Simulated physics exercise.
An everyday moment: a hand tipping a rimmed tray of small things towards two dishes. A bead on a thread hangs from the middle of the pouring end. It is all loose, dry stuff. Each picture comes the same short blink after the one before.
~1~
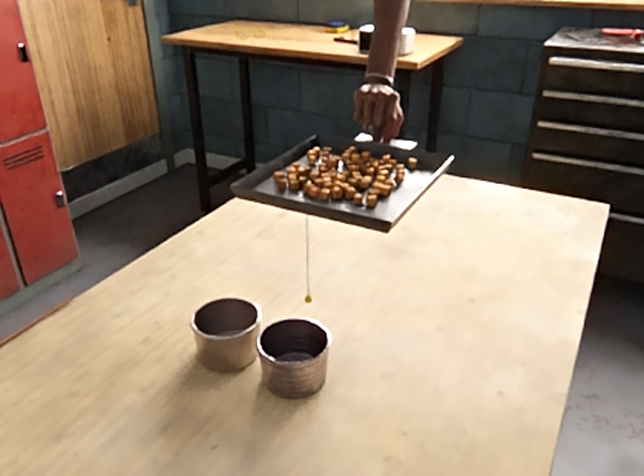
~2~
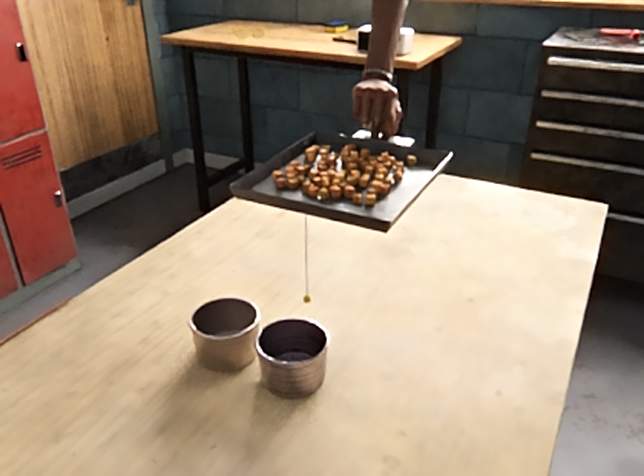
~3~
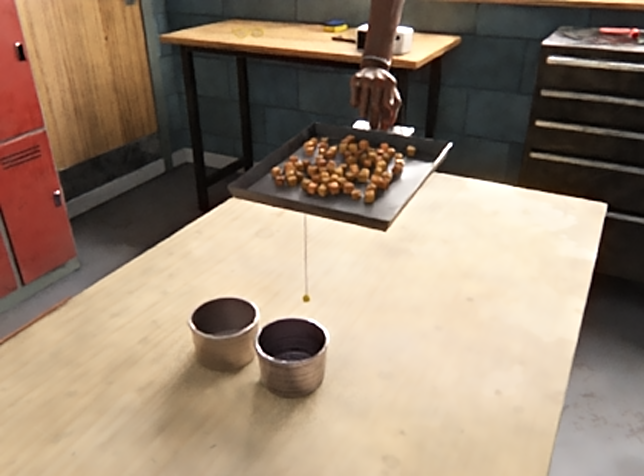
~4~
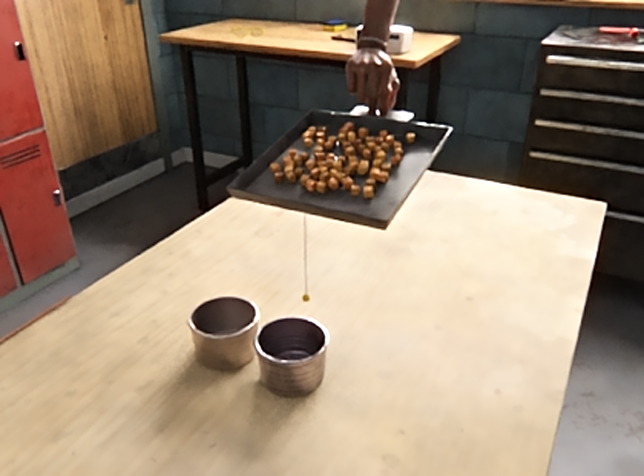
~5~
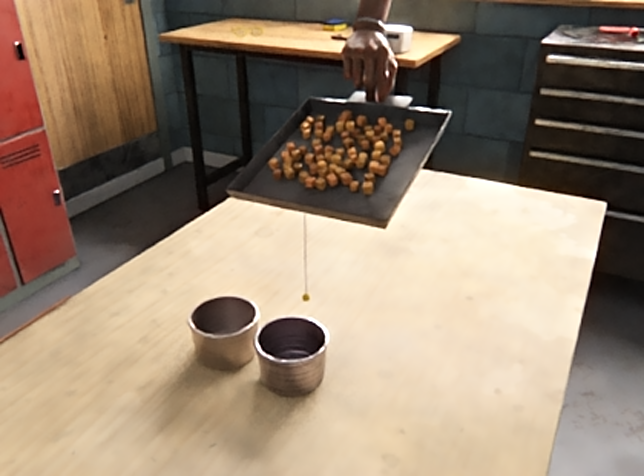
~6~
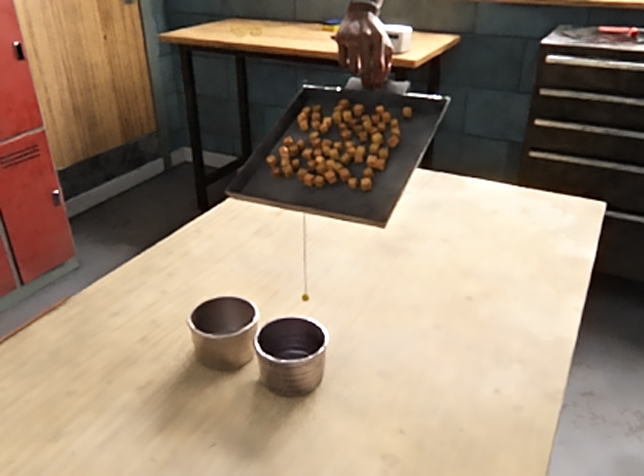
In a workshop, a hand gradually tilts a tray of brown cubes above two dishes.
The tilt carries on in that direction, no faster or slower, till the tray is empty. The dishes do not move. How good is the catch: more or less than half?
The two hold over half of the load.
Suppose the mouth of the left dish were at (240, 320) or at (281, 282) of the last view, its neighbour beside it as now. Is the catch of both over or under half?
The first try: Most of it. The second: Not half.
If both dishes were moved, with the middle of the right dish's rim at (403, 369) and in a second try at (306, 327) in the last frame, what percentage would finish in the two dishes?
Near 20 % and 70 %.
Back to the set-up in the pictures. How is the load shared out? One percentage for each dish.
Left dish: 40 %, right dish: 30 %.
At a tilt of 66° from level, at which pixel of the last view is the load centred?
Near (291, 190).
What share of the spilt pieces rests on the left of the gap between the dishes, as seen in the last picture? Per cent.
It comes to 20 per cent or so.
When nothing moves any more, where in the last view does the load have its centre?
Near (256, 355).
Shortly afterwards, tray tipped steeply; all but a few on the tray; a little in the air.
Next, tray tipped past a quarter turn; near a third on the tray; a little in the right dish; a little in the left dish; a little outside both; near a third in the air.
Some moments later, tray tipped past a quarter turn; near a third in the right dish; near a third in the left dish; near a quarter outside both.
In the end, tray tipped past a quarter turn; near a third in the right dish; near a third in the left dish; near a quarter outside both.
